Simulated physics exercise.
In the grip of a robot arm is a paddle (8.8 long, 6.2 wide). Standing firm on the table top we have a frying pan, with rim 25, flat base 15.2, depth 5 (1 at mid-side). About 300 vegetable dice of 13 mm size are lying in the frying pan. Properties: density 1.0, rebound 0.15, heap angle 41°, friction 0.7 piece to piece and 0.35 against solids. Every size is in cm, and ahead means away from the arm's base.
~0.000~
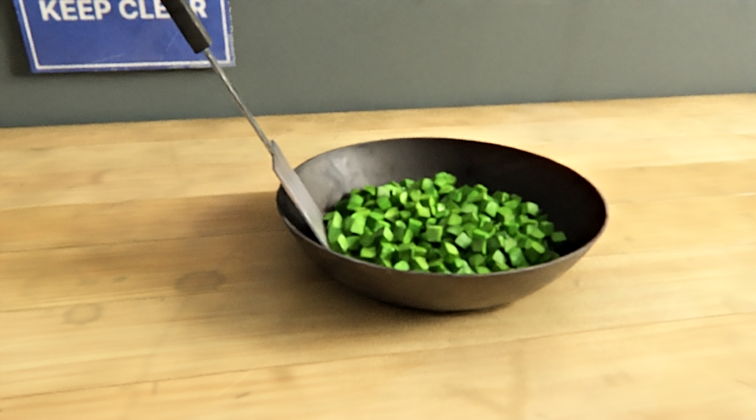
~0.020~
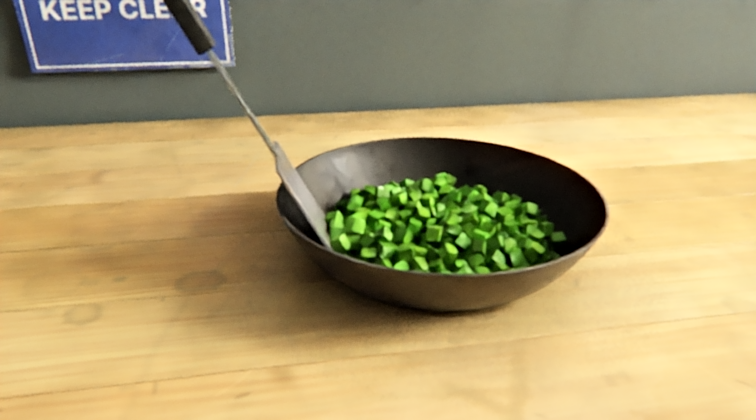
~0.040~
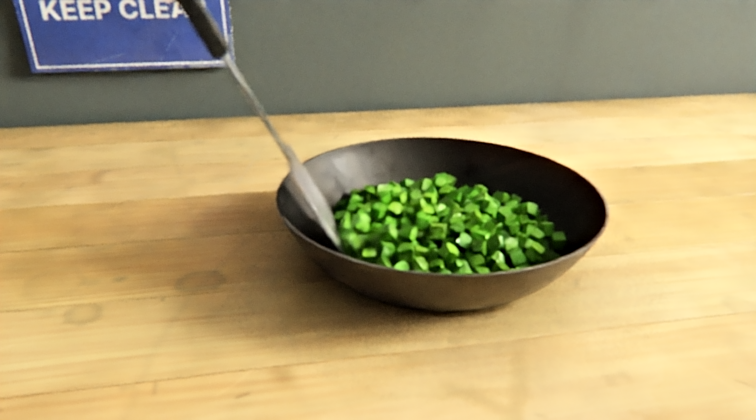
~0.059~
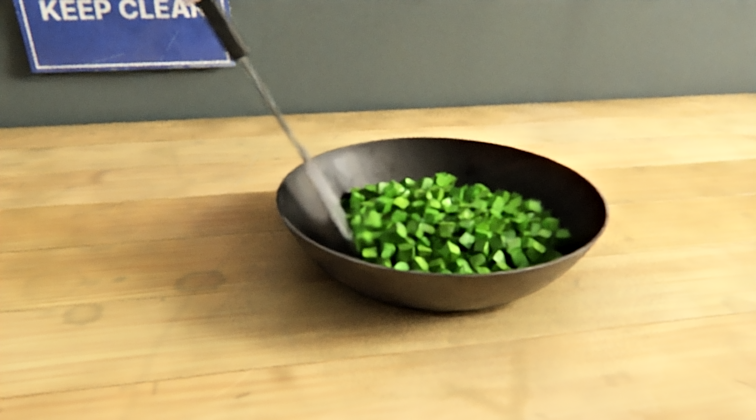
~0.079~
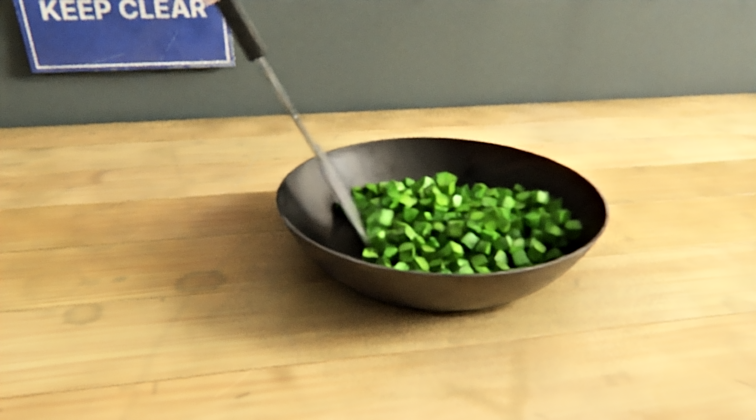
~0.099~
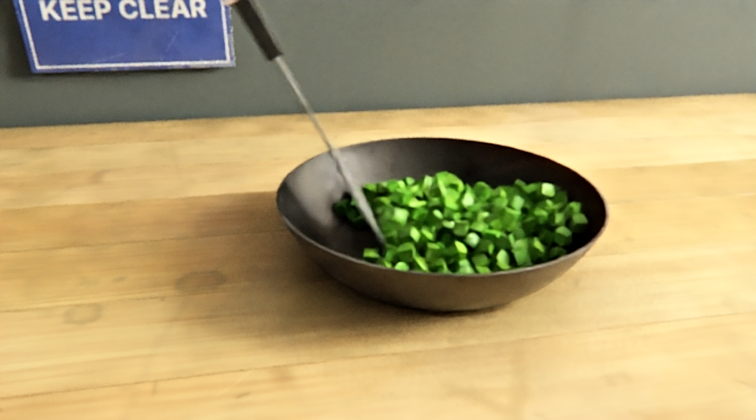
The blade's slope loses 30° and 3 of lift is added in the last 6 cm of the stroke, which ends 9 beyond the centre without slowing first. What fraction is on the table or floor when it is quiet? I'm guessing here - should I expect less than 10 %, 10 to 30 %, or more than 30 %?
You should expect 10 to 30 %.
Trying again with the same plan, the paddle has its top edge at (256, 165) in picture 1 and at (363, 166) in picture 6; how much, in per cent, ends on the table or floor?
My guess would be close to 25 per cent.
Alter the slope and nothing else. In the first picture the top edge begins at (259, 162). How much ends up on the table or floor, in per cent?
Roughly 15%.
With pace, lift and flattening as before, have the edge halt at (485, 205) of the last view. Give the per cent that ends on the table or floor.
Around 0 percent ends on the table or floor.
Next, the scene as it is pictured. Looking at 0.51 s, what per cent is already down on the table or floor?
My estimate is roughly 15 %.
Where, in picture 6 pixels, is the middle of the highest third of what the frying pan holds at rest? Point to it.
Close to pixel (535, 195).
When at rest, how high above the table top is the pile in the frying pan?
6.5 cm.
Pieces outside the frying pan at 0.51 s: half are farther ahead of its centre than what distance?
The distance is about 16 cm.
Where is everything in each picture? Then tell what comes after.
In the first frame, paddle top edge at (273, 153), sloping 63°; upper third of the load around (437, 221), from x 335 to 555, top at y 180; 303 in the frying pan.
In the second frame, paddle top edge at (276, 154), sloping 63°; upper third of the load around (434, 220), from x 335 to 555, top at y 180.
In the third frame, paddle top edge at (289, 157), sloping 63°; upper third of the load around (432, 221), from x 345 to 555, top at y 180.
In the fourth frame, paddle top edge at (305, 159), sloping 63°; upper third of the load around (439, 217), from x 345 to 560, top at y 180.
In the fifth frame, paddle top edge at (320, 158), sloping 63°; upper third of the load around (450, 214), from x 345 to 570, top at y 180.
In the sixth frame, paddle top edge at (336, 157), sloping 63°; upper third of the load around (461, 211), from x 345 to 580, top at y 180; 303 in the frying pan.
After 0.18 s, sloping 63°, highest piece 7 above the table; 303 in the frying pan.
After 0.26 s, sloping 51°, highest piece 8 above the table; 291 in the frying pan, 12 on the blade or in flight.
After 0.51 s, sloping 33°, highest piece 6 above the table; 247 in the frying pan, 53 on the table or floor, 3 on the blade or in flight.
After 1.56 s, sloping 33°, highest piece 6 above the table; 247 in the frying pan, 56 on the table or floor.
At rest, 247 in the frying pan, 56 on the table or floor. That is 18 % on the table or floor.
